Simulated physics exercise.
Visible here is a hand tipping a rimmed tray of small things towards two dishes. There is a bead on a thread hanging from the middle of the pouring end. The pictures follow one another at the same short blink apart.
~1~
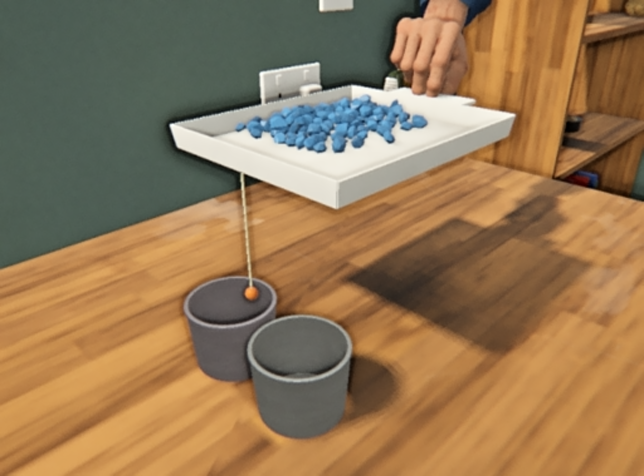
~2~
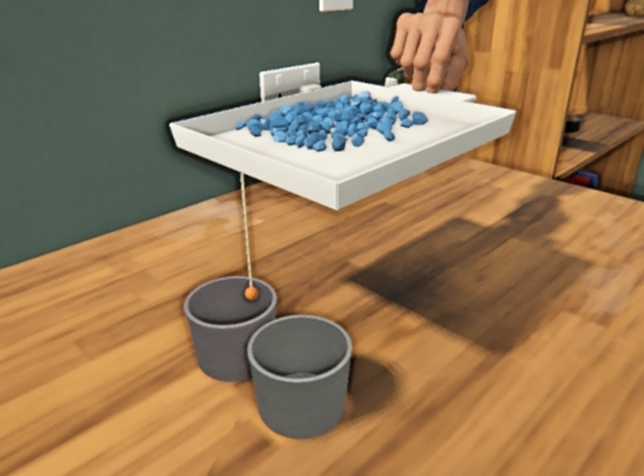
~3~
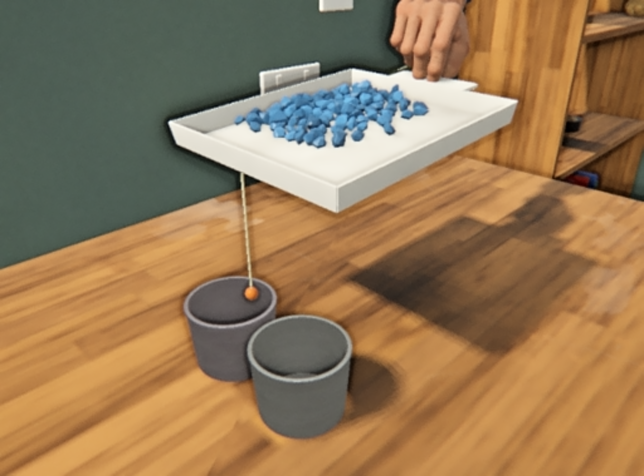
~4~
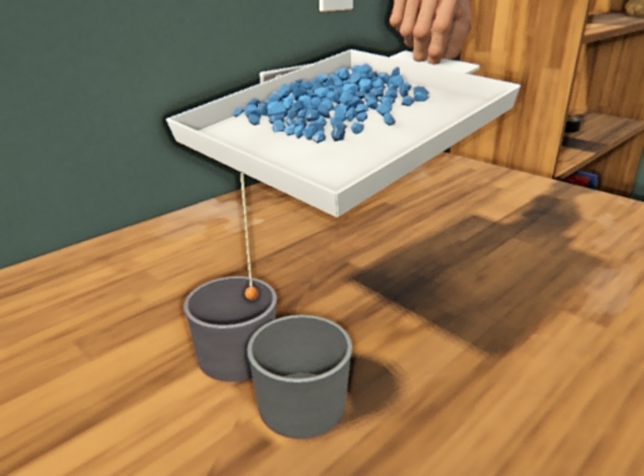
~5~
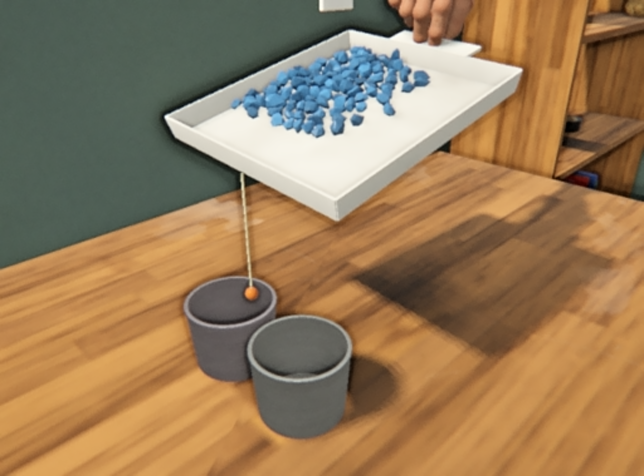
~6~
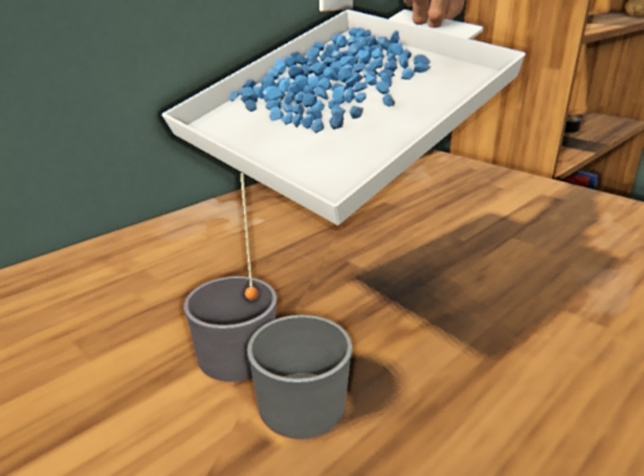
A white rimmed tray of small blue stones, held by a hand at its far side, starts level and gradually tilts, its far side rising and its near corner dipping slightly, above two gray cups and a hanging orange bead.
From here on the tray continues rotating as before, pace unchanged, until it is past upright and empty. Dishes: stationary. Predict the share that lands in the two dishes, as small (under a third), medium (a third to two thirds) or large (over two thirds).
Medium.
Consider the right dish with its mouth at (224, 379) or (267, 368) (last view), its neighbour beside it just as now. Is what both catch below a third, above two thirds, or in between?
For the first spot it's below one third, and for the next one it's between a third and two thirds.
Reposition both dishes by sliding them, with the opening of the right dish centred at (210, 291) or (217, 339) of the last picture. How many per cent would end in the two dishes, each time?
I'd say about 0 percent, followed by about 20 percent.
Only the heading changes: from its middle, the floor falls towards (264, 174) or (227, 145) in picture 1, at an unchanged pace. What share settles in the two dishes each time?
The first comes to 10 %, while the second comes to 10 %.
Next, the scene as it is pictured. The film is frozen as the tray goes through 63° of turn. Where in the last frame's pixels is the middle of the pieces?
I'd put the middle of the pieces at roughly (287, 174).
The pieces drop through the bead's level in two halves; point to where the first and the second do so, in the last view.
First around (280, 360), afterwards around (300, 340).
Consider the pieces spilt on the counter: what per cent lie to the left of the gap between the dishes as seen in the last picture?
Share on the left: Near 70 %.
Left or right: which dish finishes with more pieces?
That would be the right-hand one.
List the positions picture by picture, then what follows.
The first frame shows corners of the pouring end at (175, 125) and (337, 180), level; middle of the load at (340, 118), aquarium stones; left dish at (197, 342); right dish at (263, 395); bead on its thread at (252, 293).
The second frame shows corners of the pouring end at (175, 124) and (337, 181), level; middle of the load at (340, 115).
The third frame shows corners of the pouring end at (174, 122) and (336, 185), tipped barely, lowest at the right corner; middle of the load at (340, 107).
The fourth frame shows corners of the pouring end at (172, 119) and (336, 190), tipped a little, lowest at the right corner; middle of the load at (339, 95).
The fifth frame shows corners of the pouring end at (170, 116) and (335, 196), tipped a little, lowest at the right corner; middle of the load at (338, 82).
The sixth frame shows corners of the pouring end at (168, 114) and (335, 202), tipped clearly, lowest at the right corner; middle of the load at (332, 75); left dish at (197, 342); right dish at (263, 395).
Soon after the last picture, tray tipped steeply; most on the tray; a small part in the air.
A little later, tray tipped past a quarter turn; about a quarter on the tray; about a quarter in the right dish; about a third outside both; a small part in the air.
Later still, tray tipped past a quarter turn; about half in the right dish; about half outside both.
At rest, tray tipped past a quarter turn; about half in the right dish; none in the left dish; about half outside both.
